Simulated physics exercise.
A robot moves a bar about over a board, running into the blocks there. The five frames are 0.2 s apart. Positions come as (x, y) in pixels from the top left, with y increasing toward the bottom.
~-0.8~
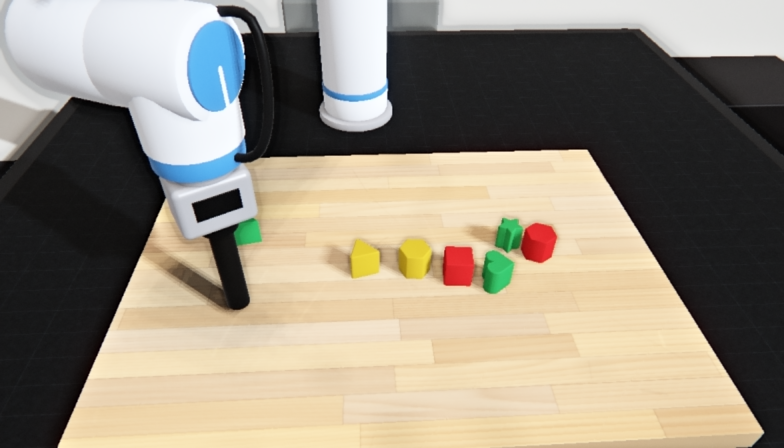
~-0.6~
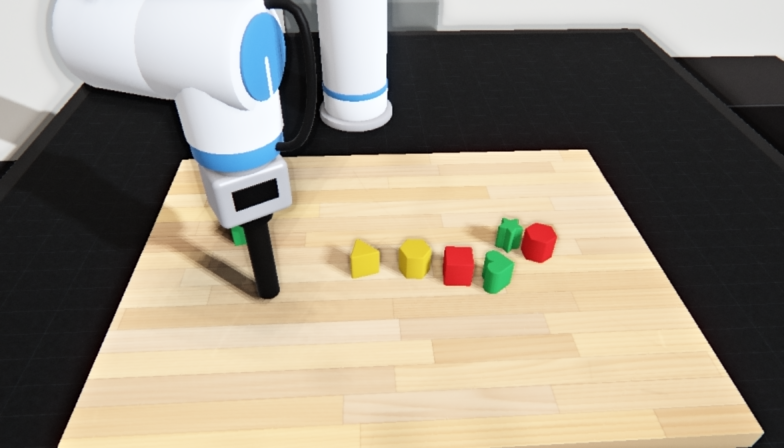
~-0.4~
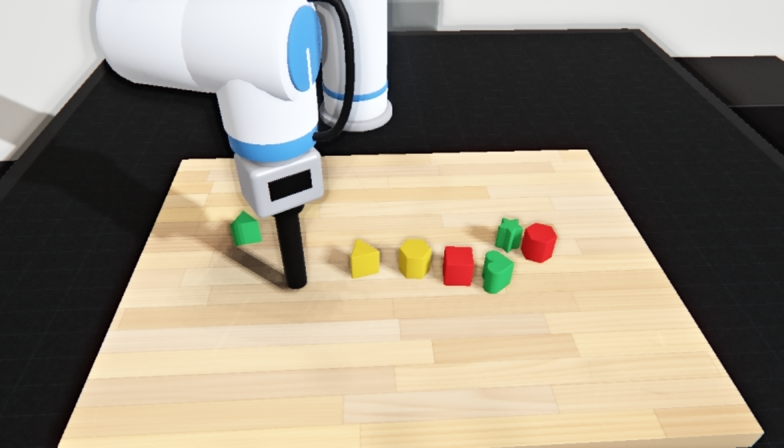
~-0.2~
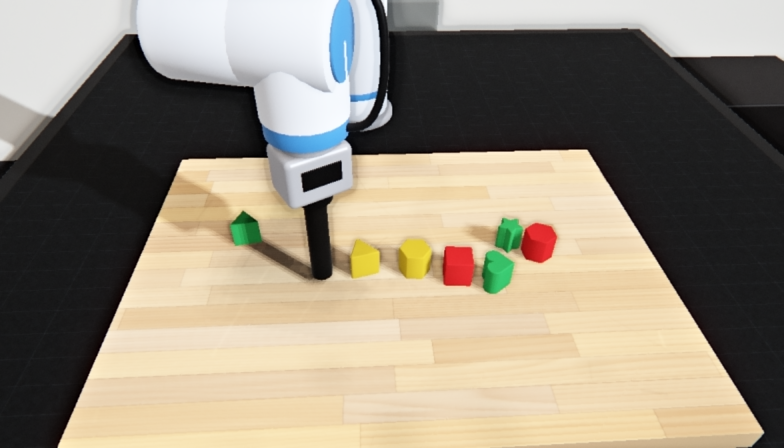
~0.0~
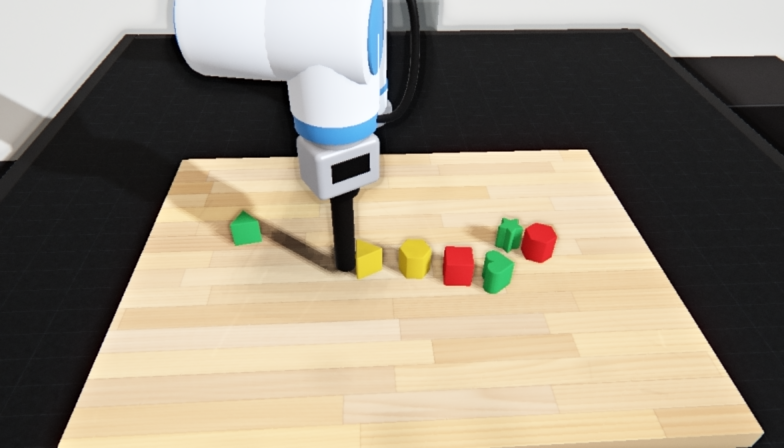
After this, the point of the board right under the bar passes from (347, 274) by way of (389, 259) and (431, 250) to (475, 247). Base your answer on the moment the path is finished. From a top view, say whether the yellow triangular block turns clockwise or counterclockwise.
It ends up turned anticlockwise.
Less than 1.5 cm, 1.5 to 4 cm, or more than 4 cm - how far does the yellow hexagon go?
It is going to finish within 1.5 cm of where it is now.
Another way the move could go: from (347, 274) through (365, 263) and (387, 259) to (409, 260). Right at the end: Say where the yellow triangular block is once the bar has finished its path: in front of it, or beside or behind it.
The bar will still be pushing it.
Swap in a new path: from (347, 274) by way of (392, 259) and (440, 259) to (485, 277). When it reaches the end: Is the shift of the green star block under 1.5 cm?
Going by the path, yes.
The first path, step by step. One third of the way, bar (389, 250); yellow triangular block (407, 233); yellow hexagon (419, 248), turned 15° clockwise.
Two thirds of the way, bar (432, 242); yellow triangular block (452, 225); yellow hexagon (425, 249), turned 40° clockwise.
At the end, bar (476, 238); yellow triangular block (490, 217), turned 50° anticlockwise; yellow hexagon (425, 249), turned 40° clockwise; green star block not moved.
